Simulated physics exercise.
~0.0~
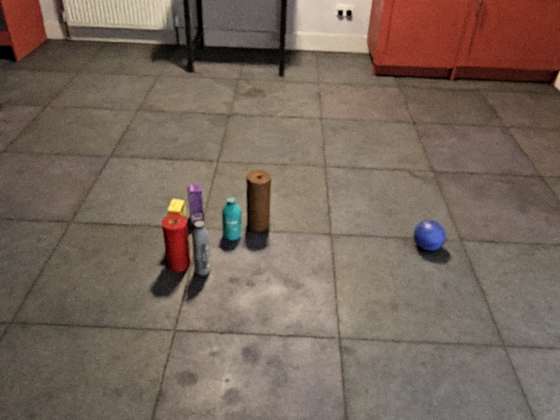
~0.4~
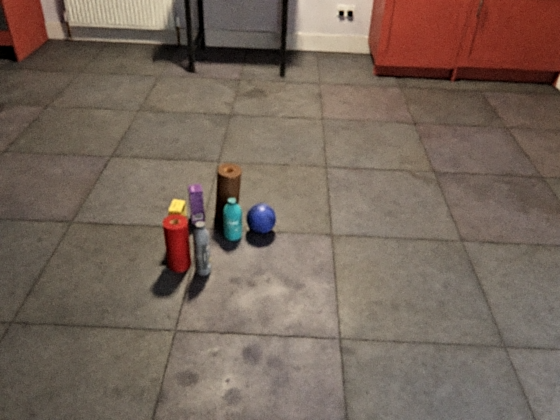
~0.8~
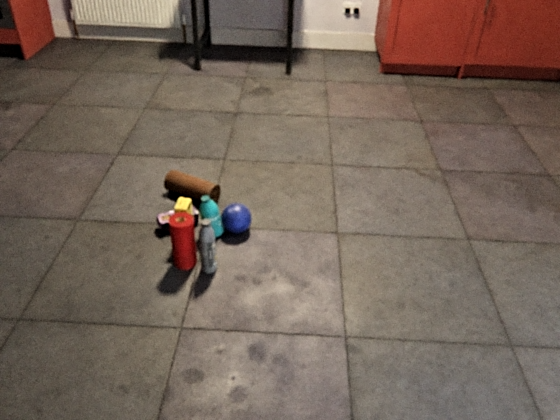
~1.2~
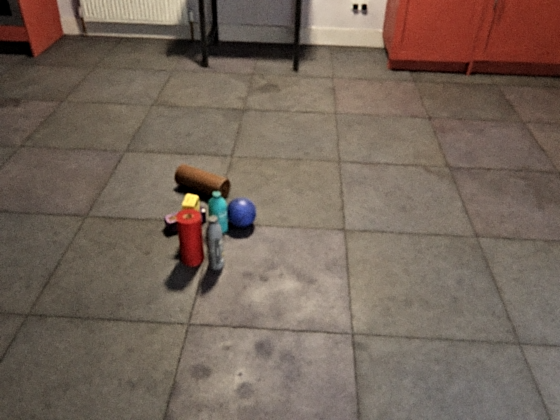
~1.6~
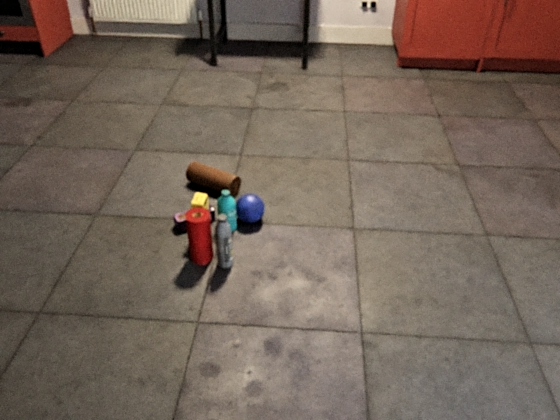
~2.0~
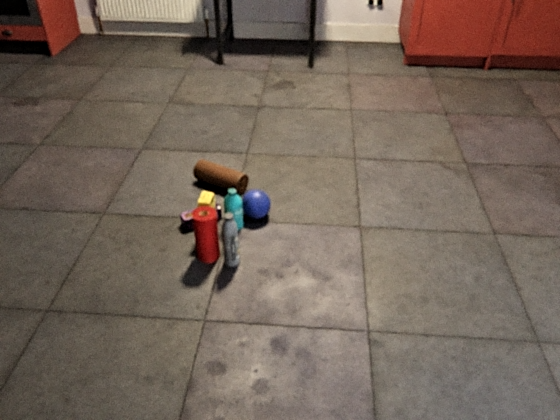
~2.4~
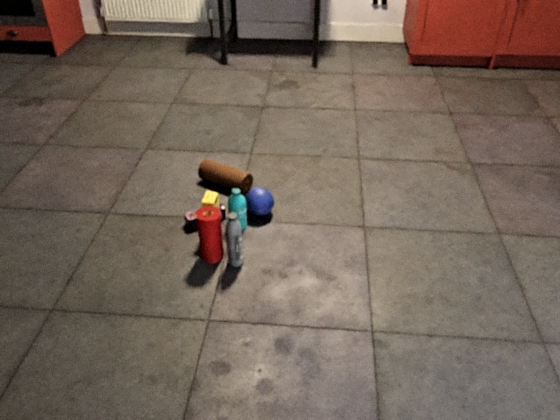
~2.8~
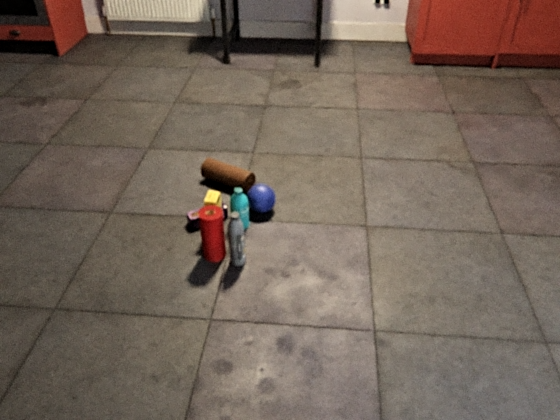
On a grey tiled floor, a blue ball rolls left into grouped household objects, toppling a brown roll and a purple carton.
